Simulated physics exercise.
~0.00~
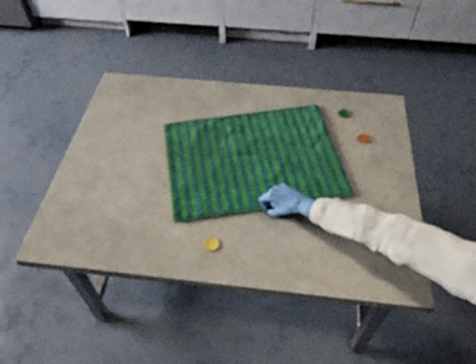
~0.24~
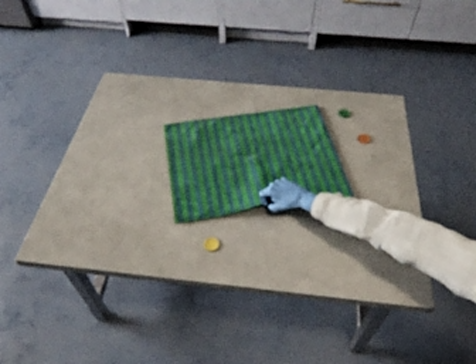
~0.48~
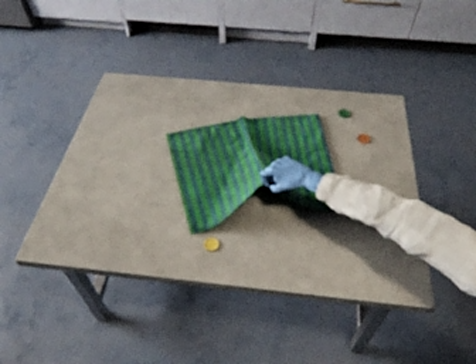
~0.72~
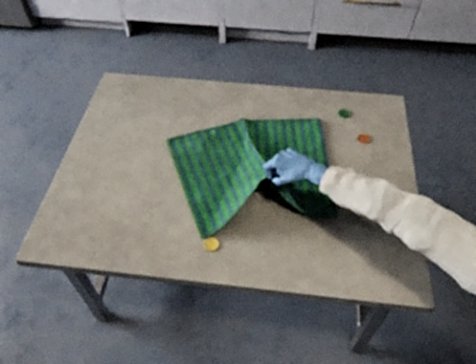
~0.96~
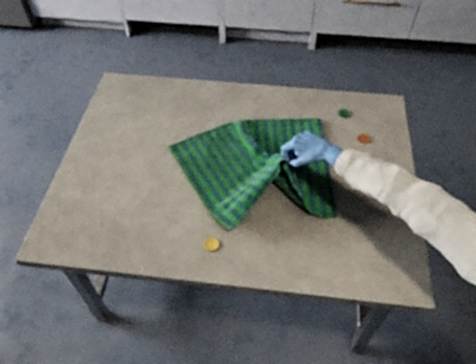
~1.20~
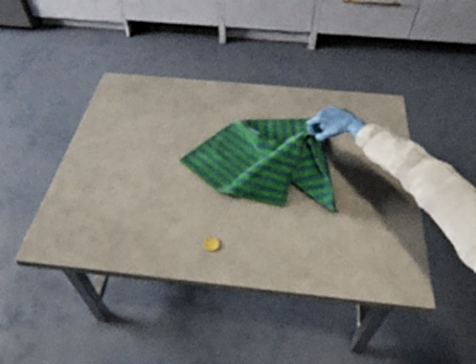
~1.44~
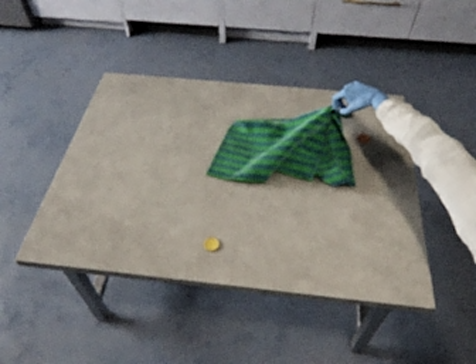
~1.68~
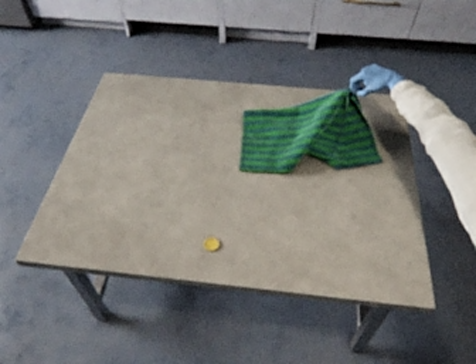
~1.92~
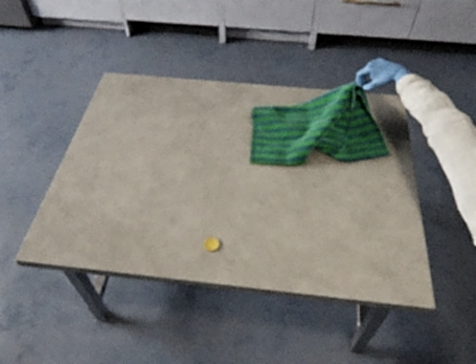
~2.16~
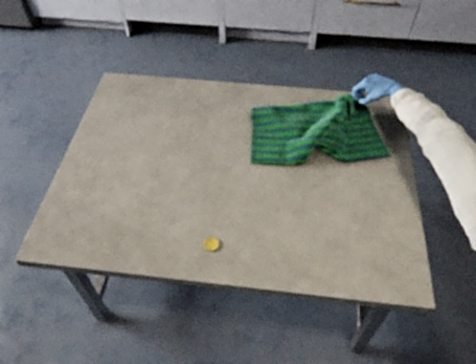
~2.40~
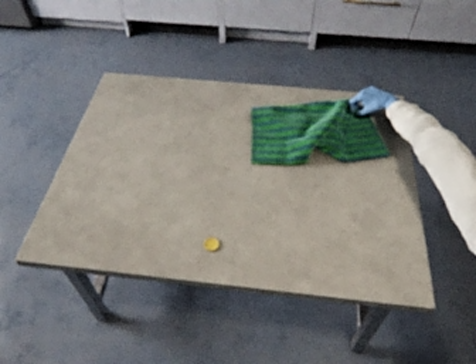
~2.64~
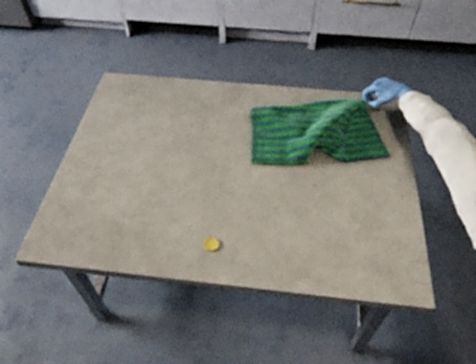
We see a gloved hand pinch a green striped cloth lying flat on a table, lift part of it and drag it right and upward over the green and orange discs, then lower it and let go, leaving it rumpled over both while the yellow disc stays visible.
